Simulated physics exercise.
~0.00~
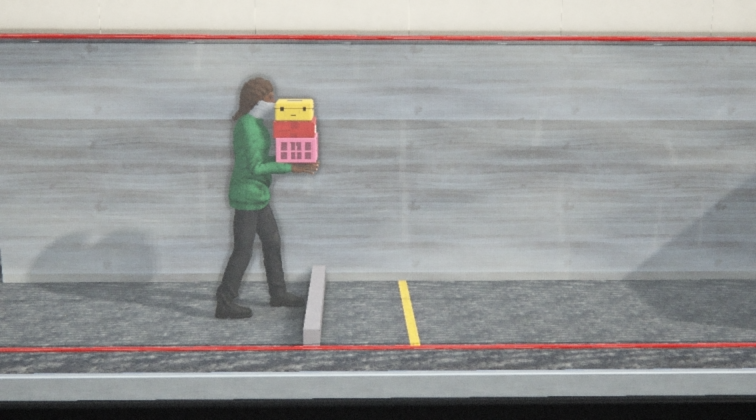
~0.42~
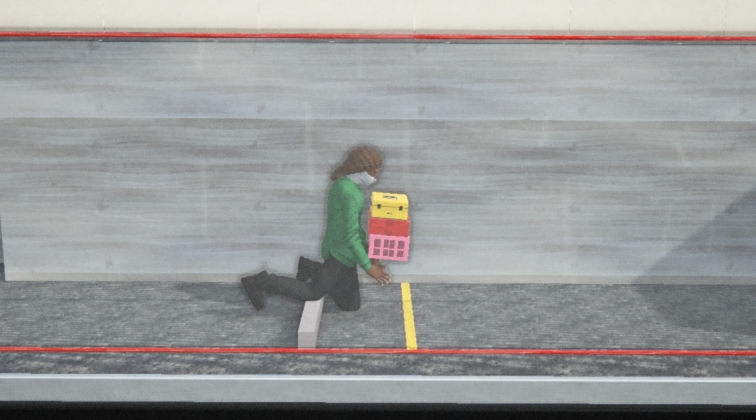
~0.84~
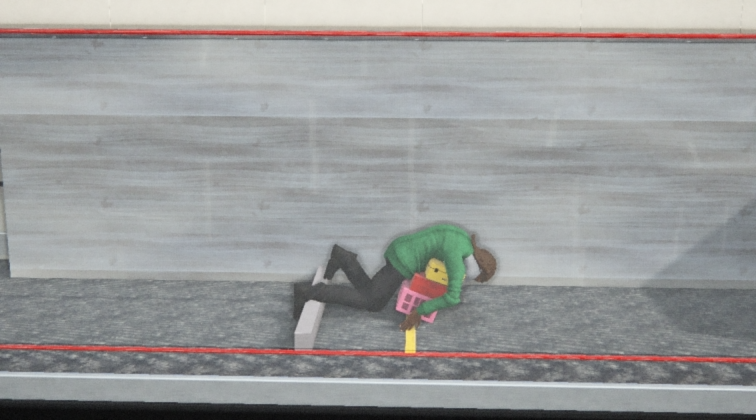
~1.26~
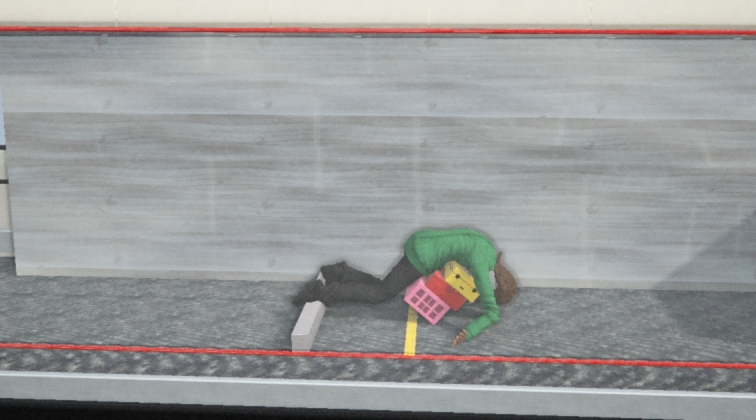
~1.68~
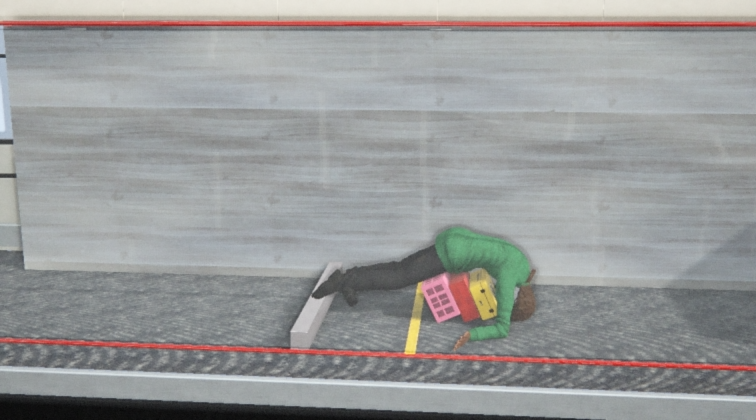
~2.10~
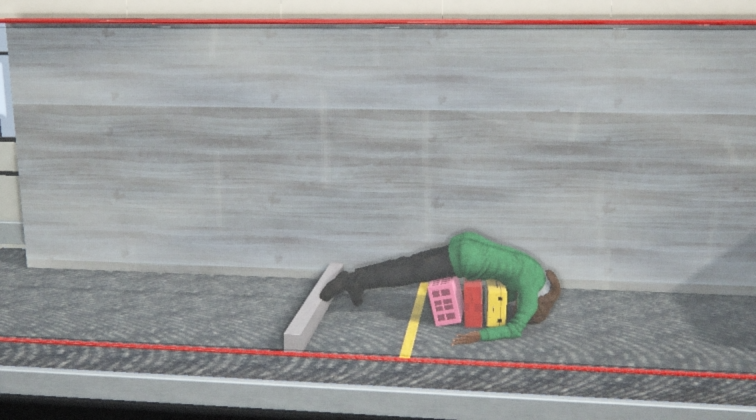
On a grey floor before a pale panelled wall, a person in a green top and dark trousers stands left of a low rail, holding a pink crate, a red carton and a yellow toolbox stacked in both arms. The person pitches to the right over the rail, knees bending as the stack drops. The torso folds forward over the load, which tips clockwise and reaches the floor around the yellow line. Head down, the person slides a little farther right, legs stretching back toward the rail. The three items end lying in a row beneath the chest, past the line.
